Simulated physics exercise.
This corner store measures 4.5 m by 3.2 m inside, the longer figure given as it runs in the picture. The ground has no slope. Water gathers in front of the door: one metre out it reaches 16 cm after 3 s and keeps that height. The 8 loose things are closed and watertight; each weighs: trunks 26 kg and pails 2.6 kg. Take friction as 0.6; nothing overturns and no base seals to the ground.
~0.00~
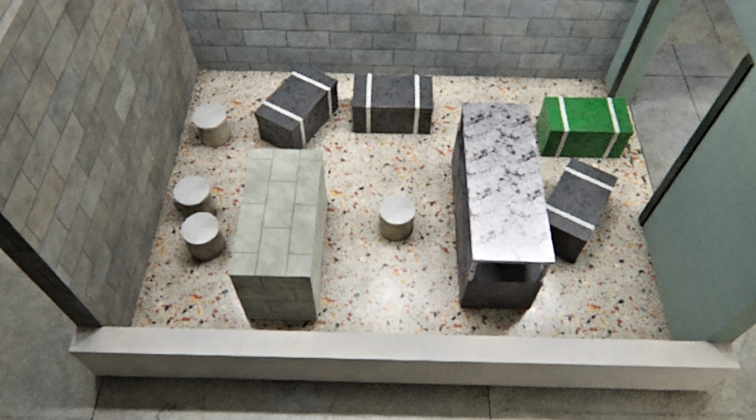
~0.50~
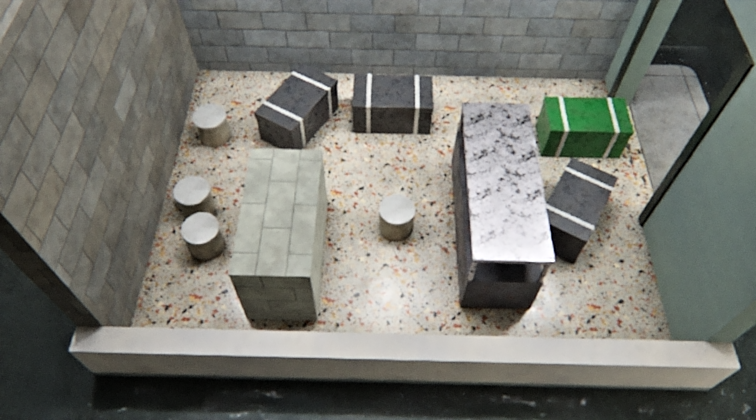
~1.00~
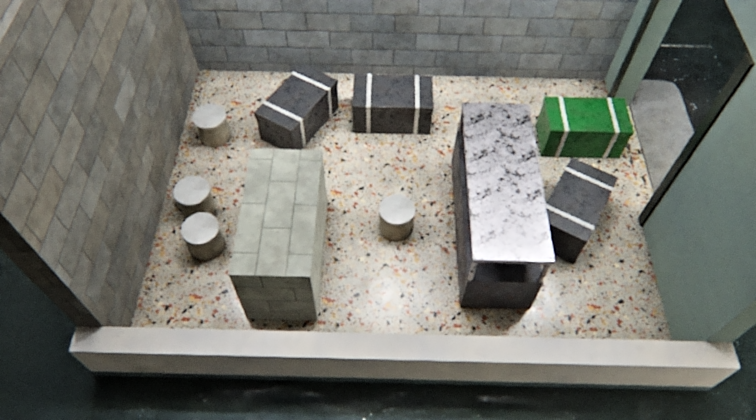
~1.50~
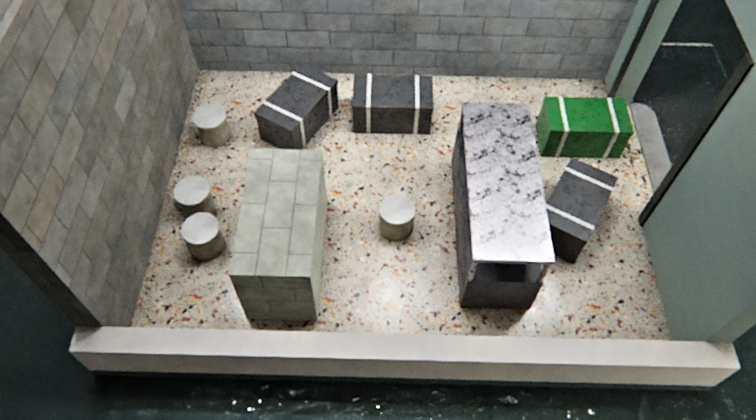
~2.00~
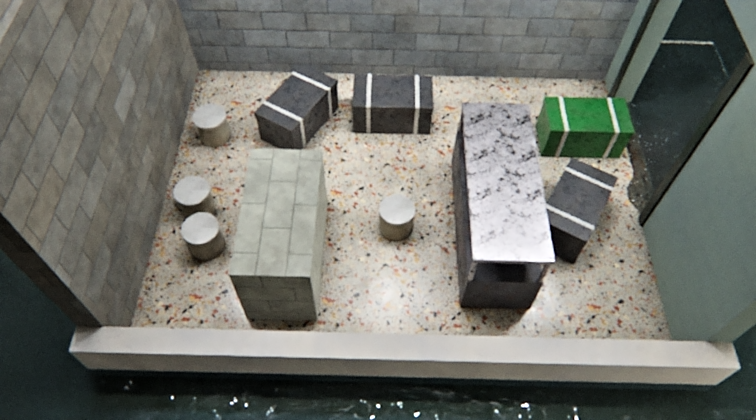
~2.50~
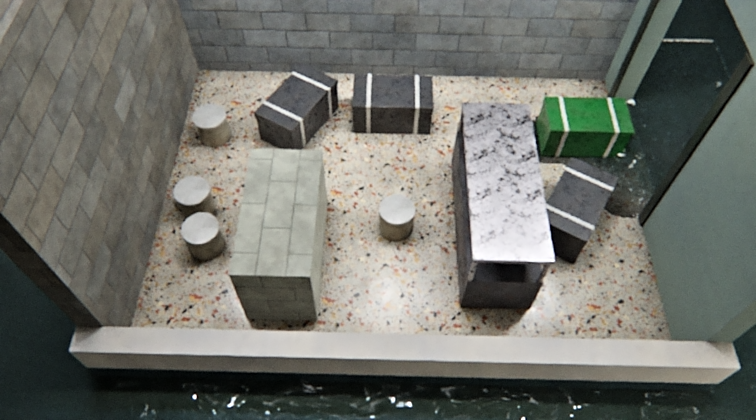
Dark water spread over the ground outside a small tiled room, then crept in through the doorway on the right, near a green trunk, while the trunks, pails and counters inside stayed still.
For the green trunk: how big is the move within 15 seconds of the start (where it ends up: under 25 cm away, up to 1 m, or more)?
The green trunk ends far away.
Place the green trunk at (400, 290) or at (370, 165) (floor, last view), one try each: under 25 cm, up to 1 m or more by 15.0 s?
In turn: It barely shifts; it is nudged along.
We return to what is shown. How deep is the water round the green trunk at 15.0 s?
Roughly 14 cm.
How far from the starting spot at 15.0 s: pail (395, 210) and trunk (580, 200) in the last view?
In turn: 120 cm, 40 cm.
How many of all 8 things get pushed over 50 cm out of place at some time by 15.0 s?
That makes 7.
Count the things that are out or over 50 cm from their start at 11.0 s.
By then 5.
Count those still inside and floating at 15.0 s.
At that moment 8.
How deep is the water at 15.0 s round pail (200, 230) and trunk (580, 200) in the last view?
About 12 and 12 cm.
After 3.5 s the green trunk is near (569, 111), 0.2 m from its start, aground; 0 afloat.
After 6.8 s the green trunk is near (451, 64), 1.4 m from its start, afloat; 1 afloat.
After 11.0 s the green trunk is near (450, 64), 1.5 m from its start, afloat; 6 afloat.
After 15.0 s the green trunk is near (284, 55), 3.1 m from its start, afloat; 8 afloat.
